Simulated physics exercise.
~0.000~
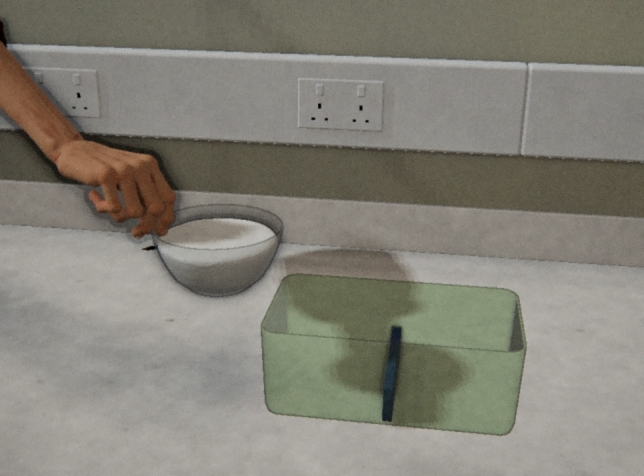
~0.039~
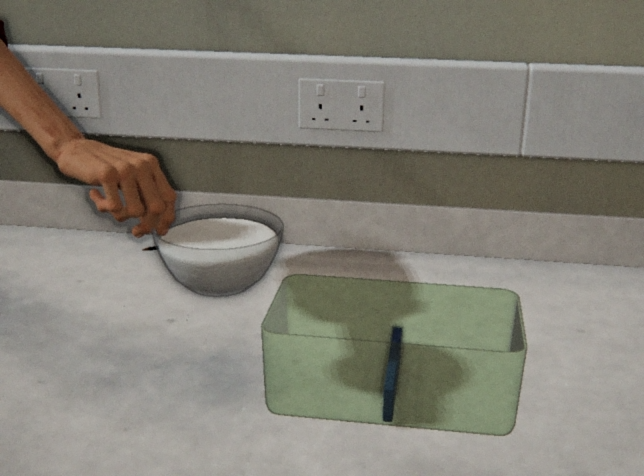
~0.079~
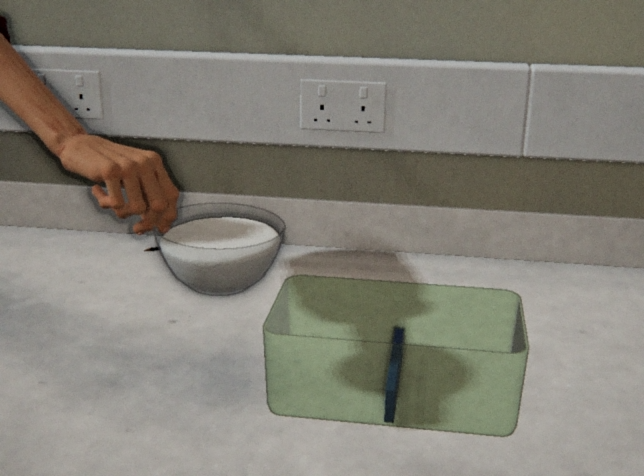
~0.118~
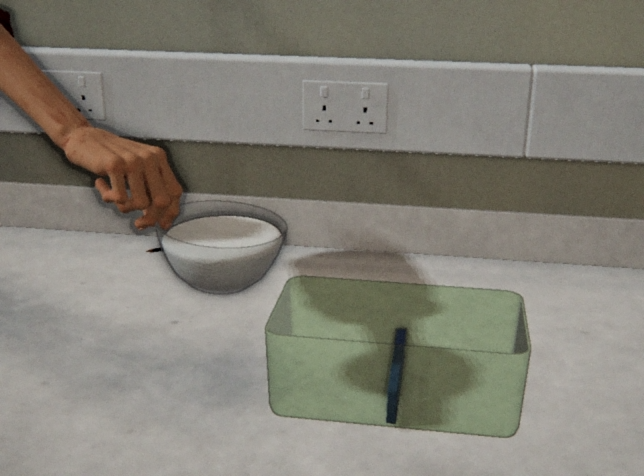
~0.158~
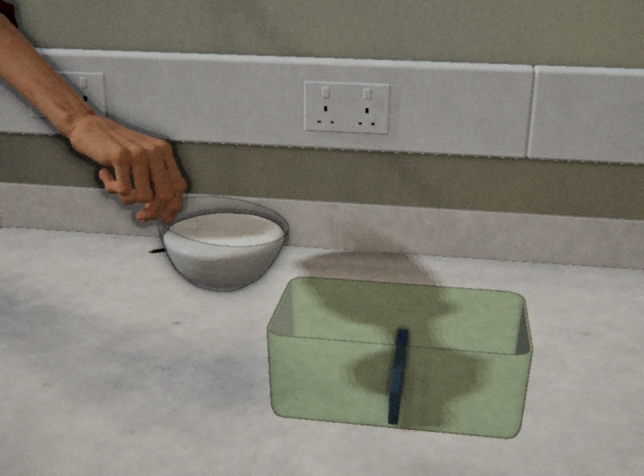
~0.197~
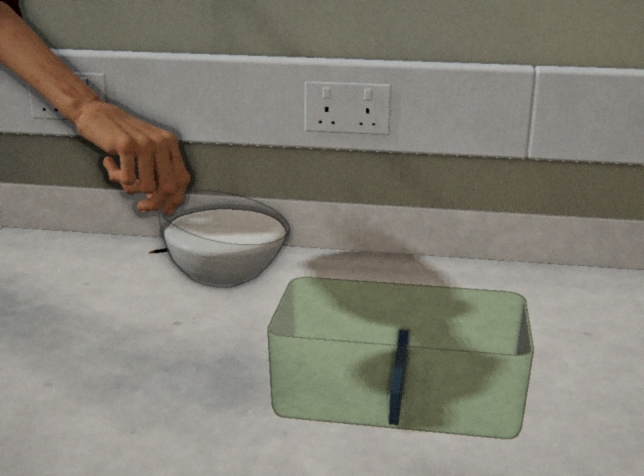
A pale, mottled worktop is seen from slightly above, in front of a green wall with a light grey band holding white double sockets. A translucent grey bowl of white liquid sits at left beneath a hand reaching in from the left, and a green rectangular basin with a dark blue upright strip stands at right. The bowl slowly tilts slightly rightward, the hand moving with it, while the view shifts very slightly.
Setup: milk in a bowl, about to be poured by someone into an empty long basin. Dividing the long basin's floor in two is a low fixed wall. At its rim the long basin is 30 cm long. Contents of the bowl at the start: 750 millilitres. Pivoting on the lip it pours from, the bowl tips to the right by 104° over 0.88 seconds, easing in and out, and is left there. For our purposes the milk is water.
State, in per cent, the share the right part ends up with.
The right part ends up with roughly 8 %.
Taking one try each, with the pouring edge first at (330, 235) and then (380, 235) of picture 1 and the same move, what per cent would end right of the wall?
Near 80 in a hundred on the first go and near 85 in a hundred on the second.
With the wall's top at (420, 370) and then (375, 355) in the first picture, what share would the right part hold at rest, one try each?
The first gives near 15 per cent and the second near 35 per cent.
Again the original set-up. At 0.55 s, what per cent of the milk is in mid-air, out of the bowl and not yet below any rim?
Roughly 38 %.
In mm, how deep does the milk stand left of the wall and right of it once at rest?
Once settled, the left stands around 28 mm and the right around 2 mm.
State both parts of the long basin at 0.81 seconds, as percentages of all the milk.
Around 82 percent on the left and 2 on the right.
After 0.55 s the tilt is 72° and 53 per cent is still to pour, 9 is left of the wall and 0 right of it.
After 0.81 s the tilt is 102° and 1 per cent is still to pour, 83 is left of the wall and 2 right of it.
After 1.08 s the tilt is 104° and 0 per cent is still to pour, 93 is left of the wall and 4 right of it.
After 1.38 s the tilt is 104° and 0 per cent is still to pour, 90 is left of the wall and 8 right of it.
In the end 90 per cent lies left of the wall, 8 right of it and 2 outside.
